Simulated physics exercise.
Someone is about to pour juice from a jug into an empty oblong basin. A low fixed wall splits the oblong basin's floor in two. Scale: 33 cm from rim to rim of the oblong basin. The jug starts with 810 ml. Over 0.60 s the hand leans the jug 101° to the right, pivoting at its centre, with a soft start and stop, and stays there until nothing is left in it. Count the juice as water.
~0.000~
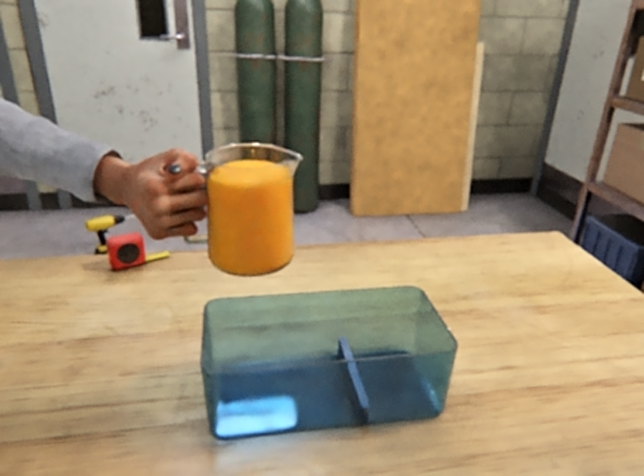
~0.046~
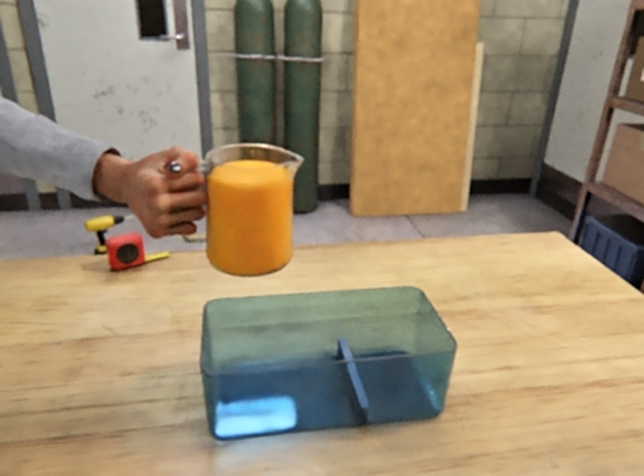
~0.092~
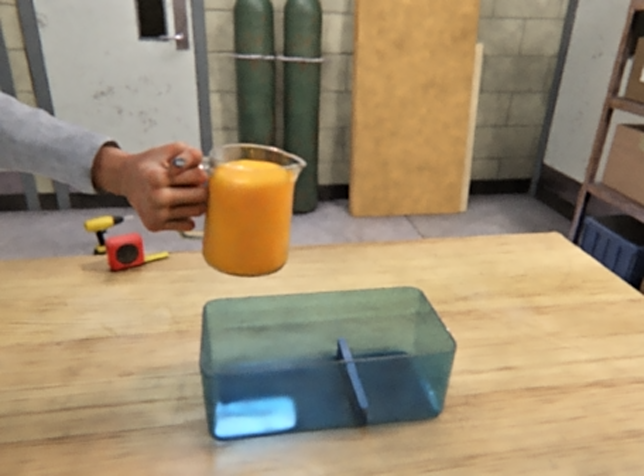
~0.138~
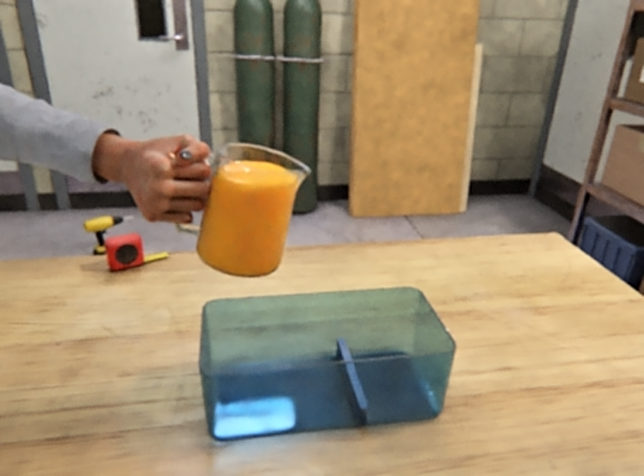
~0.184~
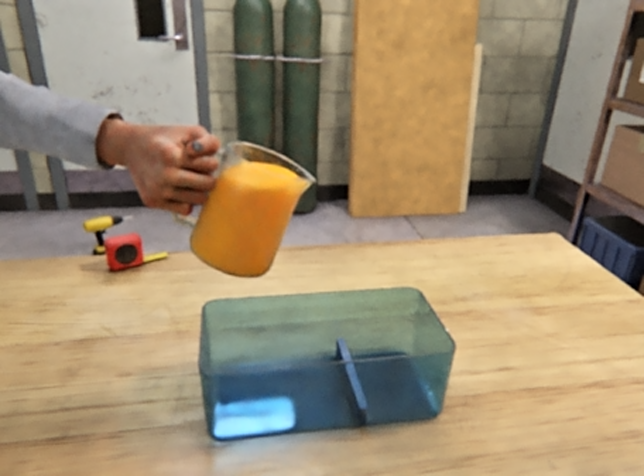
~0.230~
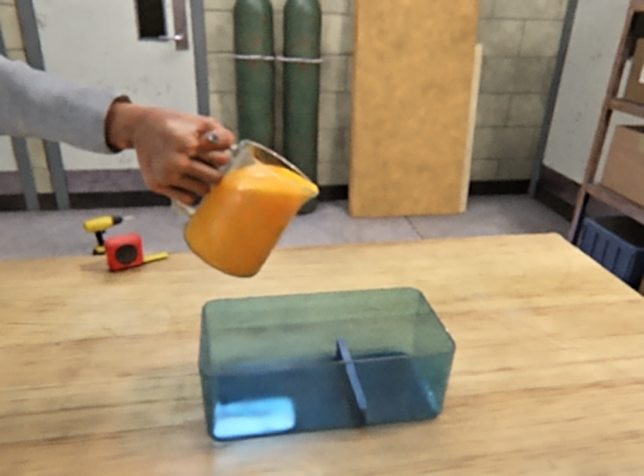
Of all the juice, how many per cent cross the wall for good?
About 71 per cent.
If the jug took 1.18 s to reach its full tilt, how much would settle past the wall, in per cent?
In that case some 70 per cent.
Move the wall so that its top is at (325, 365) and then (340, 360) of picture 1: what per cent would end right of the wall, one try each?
In turn about 90 and 90 per cent.
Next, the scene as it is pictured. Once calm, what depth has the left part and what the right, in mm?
Left about 6 mm, right about 34 mm.
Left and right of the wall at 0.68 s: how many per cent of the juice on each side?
Some 4 per cent left and 42 right.
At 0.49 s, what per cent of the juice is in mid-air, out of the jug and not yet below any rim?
Near 26 in a hundred.
After 0.49 s the tilt is 93° and 69 per cent is still to pour, 0 is left of the wall and 6 right of it.
After 0.68 s the tilt is 101° and 28 per cent is still to pour, 4 is left of the wall and 42 right of it.
After 0.88 s the tilt is 101° and 10 per cent is still to pour, 7 is left of the wall and 71 right of it.
After 1.10 s the tilt is 101° and 3 per cent is still to pour, 14 is left of the wall and 78 right of it.
In the end 26 per cent lies left of the wall, 71 right of it and 3 outside.
